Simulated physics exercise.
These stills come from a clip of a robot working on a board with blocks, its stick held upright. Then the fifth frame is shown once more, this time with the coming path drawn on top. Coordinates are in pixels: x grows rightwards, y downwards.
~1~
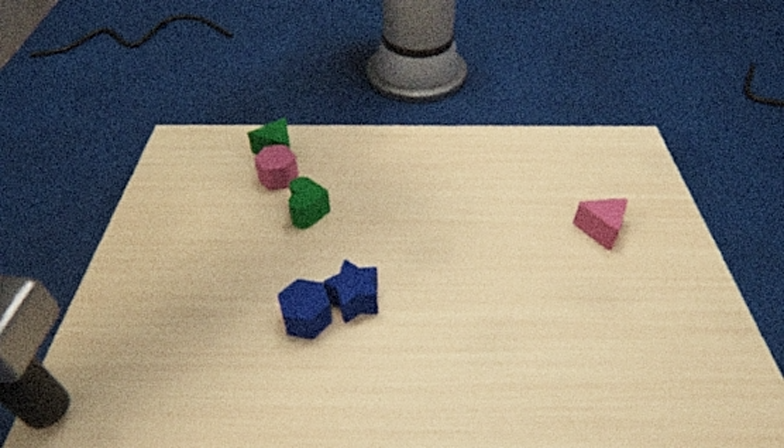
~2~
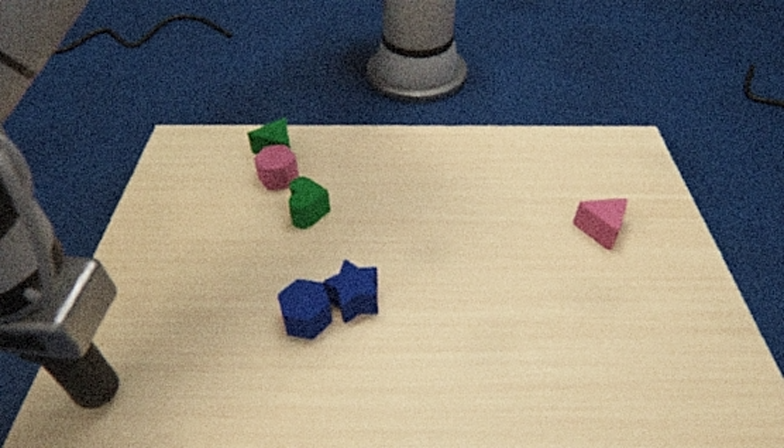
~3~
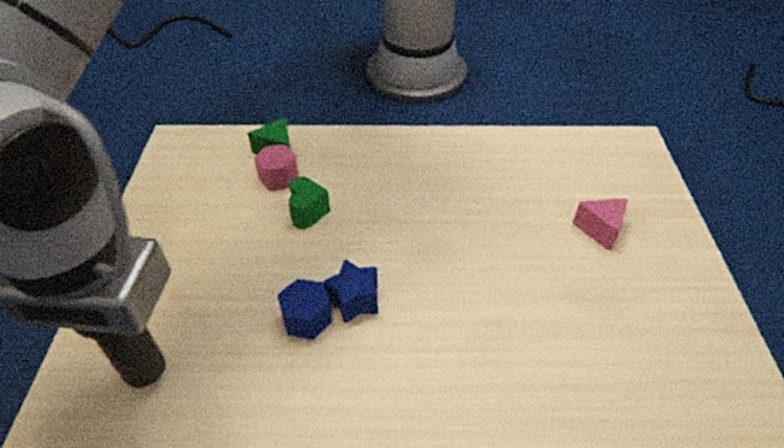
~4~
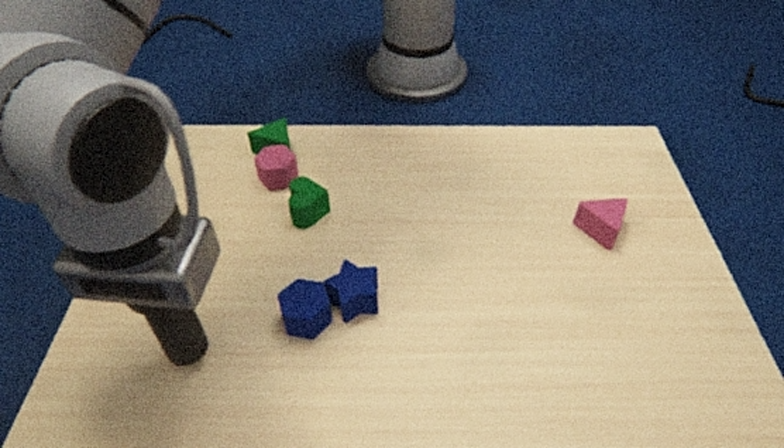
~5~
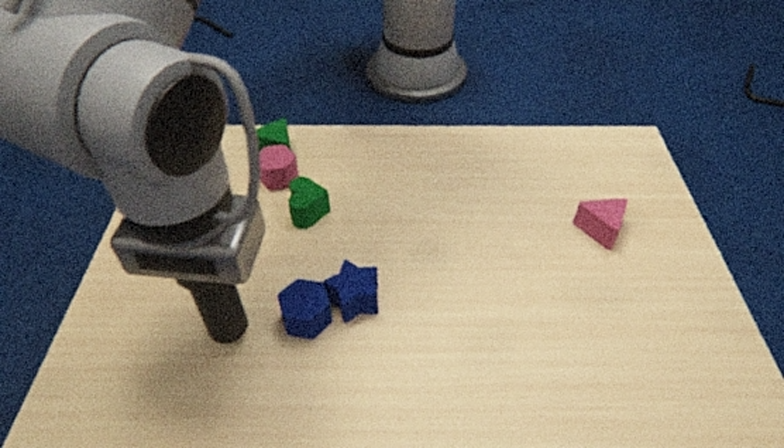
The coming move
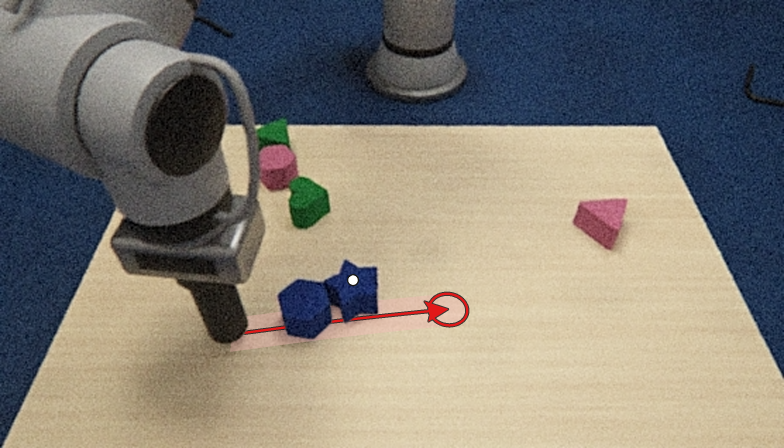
Grey robot arm moving in from the left across a pale board, its dark stick nearing unmoving blue, green and pink blocks.
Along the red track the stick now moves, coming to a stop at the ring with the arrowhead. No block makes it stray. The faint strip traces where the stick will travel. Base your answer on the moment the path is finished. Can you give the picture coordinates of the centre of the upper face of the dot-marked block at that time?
The dot-marked block ends near (446, 223).
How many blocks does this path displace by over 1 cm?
I'd put the number at two.
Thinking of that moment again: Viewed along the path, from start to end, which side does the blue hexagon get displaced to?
The answer is left.
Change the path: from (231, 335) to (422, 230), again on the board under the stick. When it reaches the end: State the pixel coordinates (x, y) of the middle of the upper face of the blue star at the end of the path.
If I read the scene right, the answer is (376, 276).
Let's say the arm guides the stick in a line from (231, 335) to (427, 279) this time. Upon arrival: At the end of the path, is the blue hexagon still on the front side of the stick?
That would be a yes.
The drawn path runs straight from (231, 335) to (448, 309); the dot is on the blue star.
What follows on the original path. One third of the way, stick (304, 317); blue hexagon (342, 288), turned 15° anticlockwise; blue star (382, 268).
Two thirds of the way, stick (378, 309); blue hexagon (410, 272), turned 40° anticlockwise; blue star (432, 242), turned 20° anticlockwise.
At the end, stick (449, 302); blue hexagon (445, 256), turned 70° anticlockwise; blue star (446, 223), turned 50° anticlockwise.
